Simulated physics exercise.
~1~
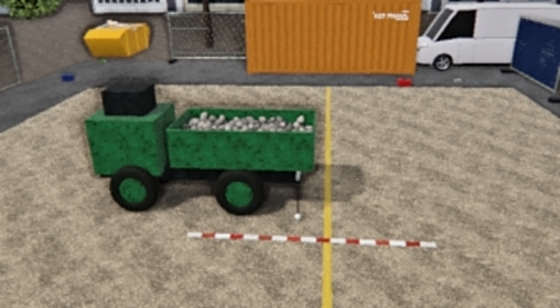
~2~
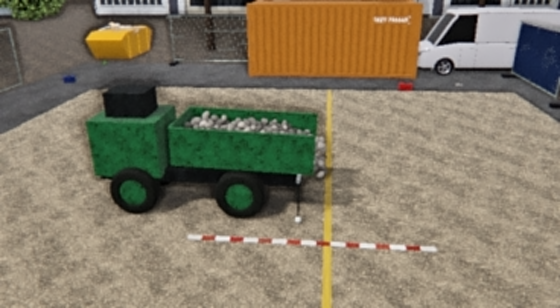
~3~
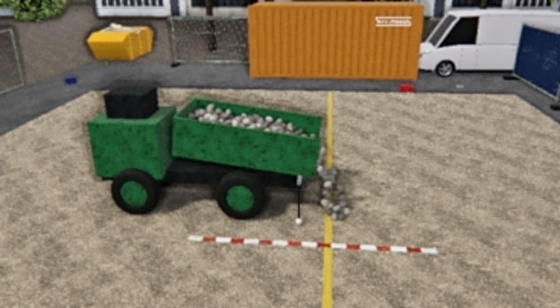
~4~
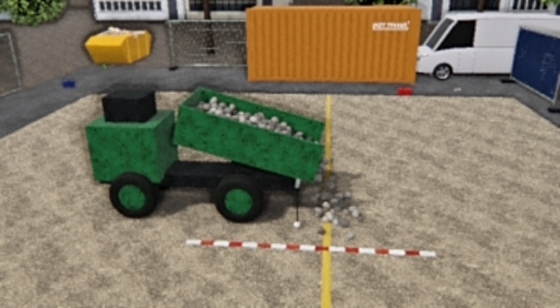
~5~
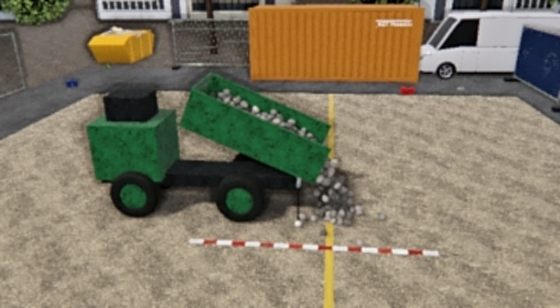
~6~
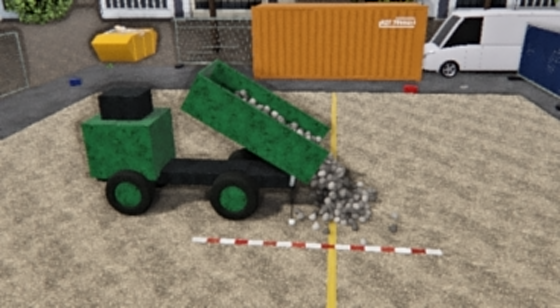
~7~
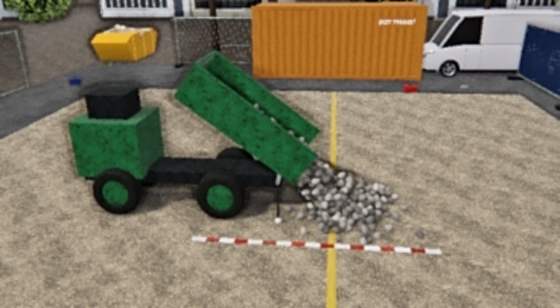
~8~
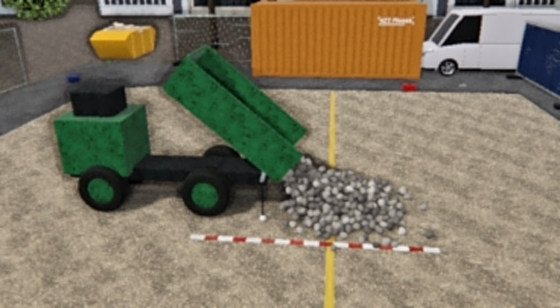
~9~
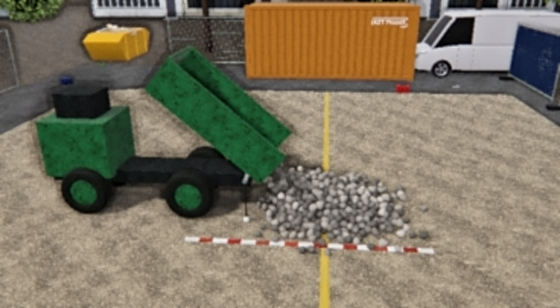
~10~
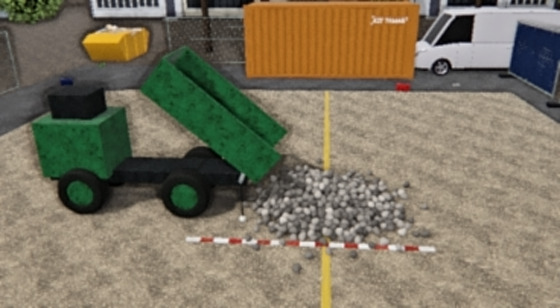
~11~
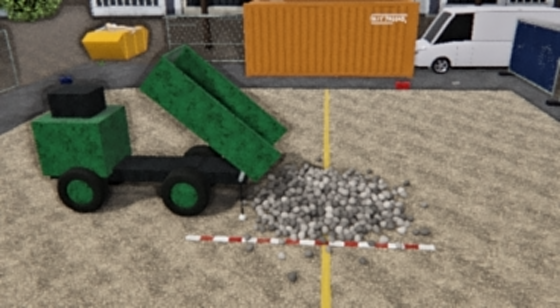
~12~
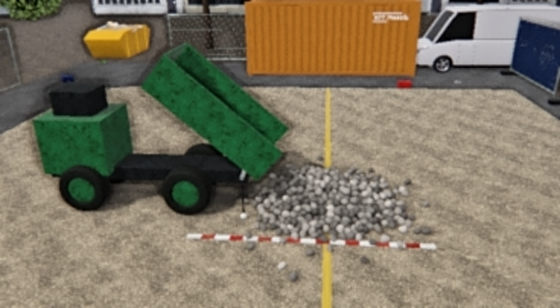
A green tipper truck raised its body and poured grey cobbles out the back onto the sandy ground, rolling left partway through. The stones ended in a low heap spread across the yellow line, with the empty body still tilted up.
